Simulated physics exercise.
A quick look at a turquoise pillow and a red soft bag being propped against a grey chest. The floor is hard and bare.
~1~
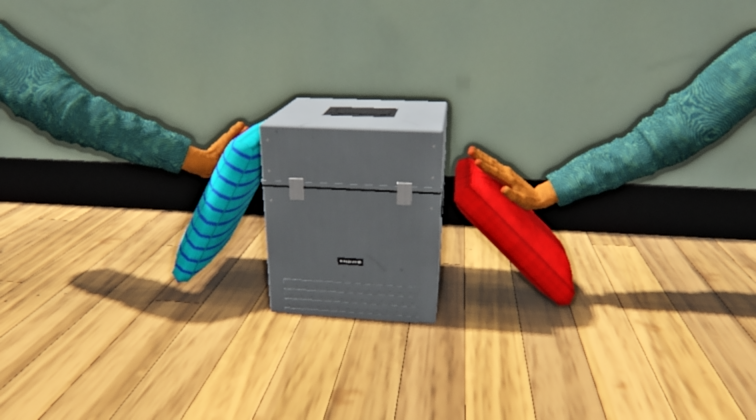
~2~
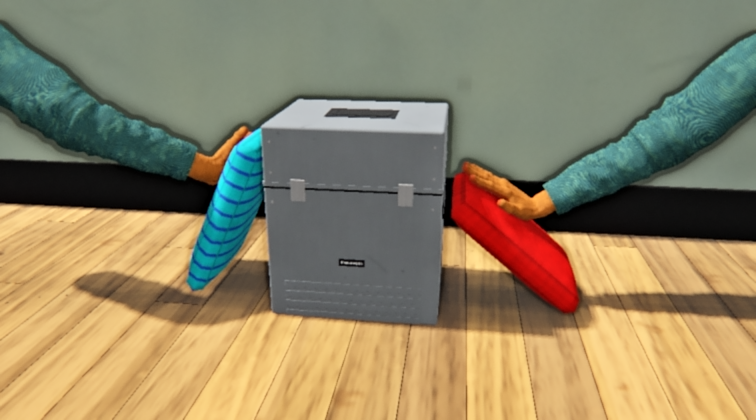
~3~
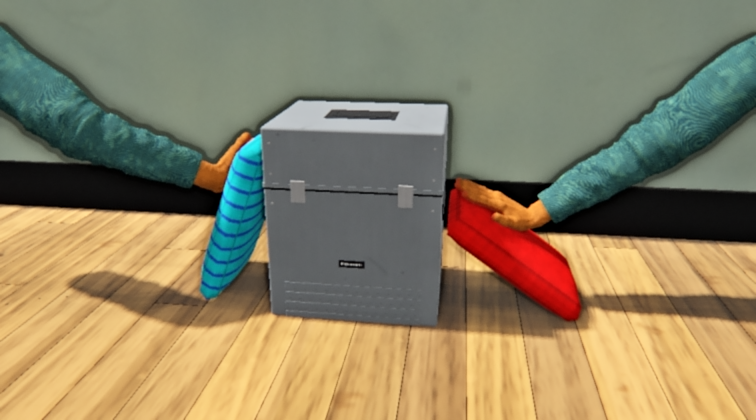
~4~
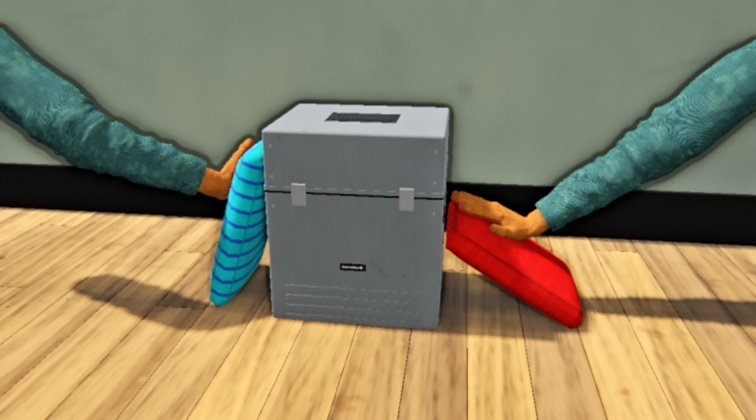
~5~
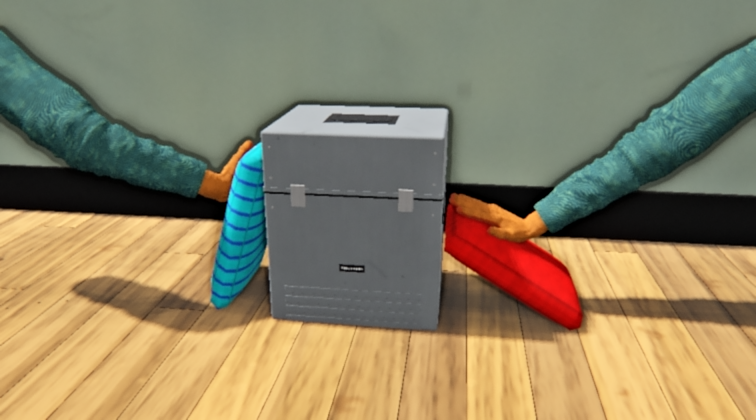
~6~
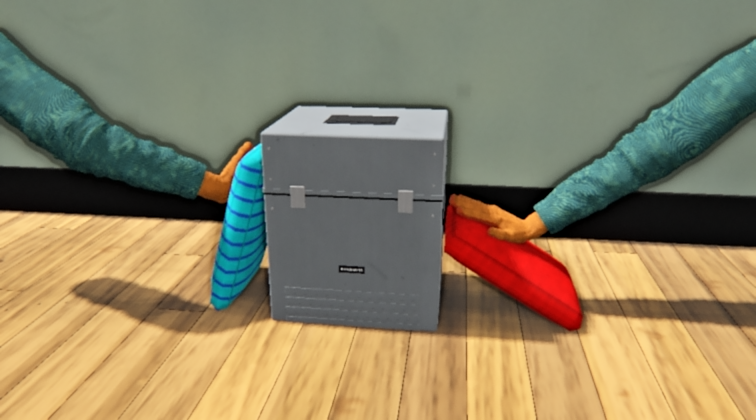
On a bare wooden floor, two hands lean a turquoise pillow and red bag against a grey chest.
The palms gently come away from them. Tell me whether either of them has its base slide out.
My guess is the turquoise pillow won't come down; my guess is the red soft bag will come down.
Then, 0.24 s after the last picture, pillow leaning near (254, 221); soft bag slipping down near (514, 274).
Then, 0.40 s after the last picture, pillow leaning near (253, 220); soft bag flat on the floor near (517, 285).
Then, 0.88 s after the last picture, pillow leaning near (253, 221); soft bag flat on the floor near (517, 288).
At rest, pillow leaning near (253, 221); soft bag flat on the floor near (517, 288). The turquoise pillow keeps leaning and the red soft bag slumps to the floor.
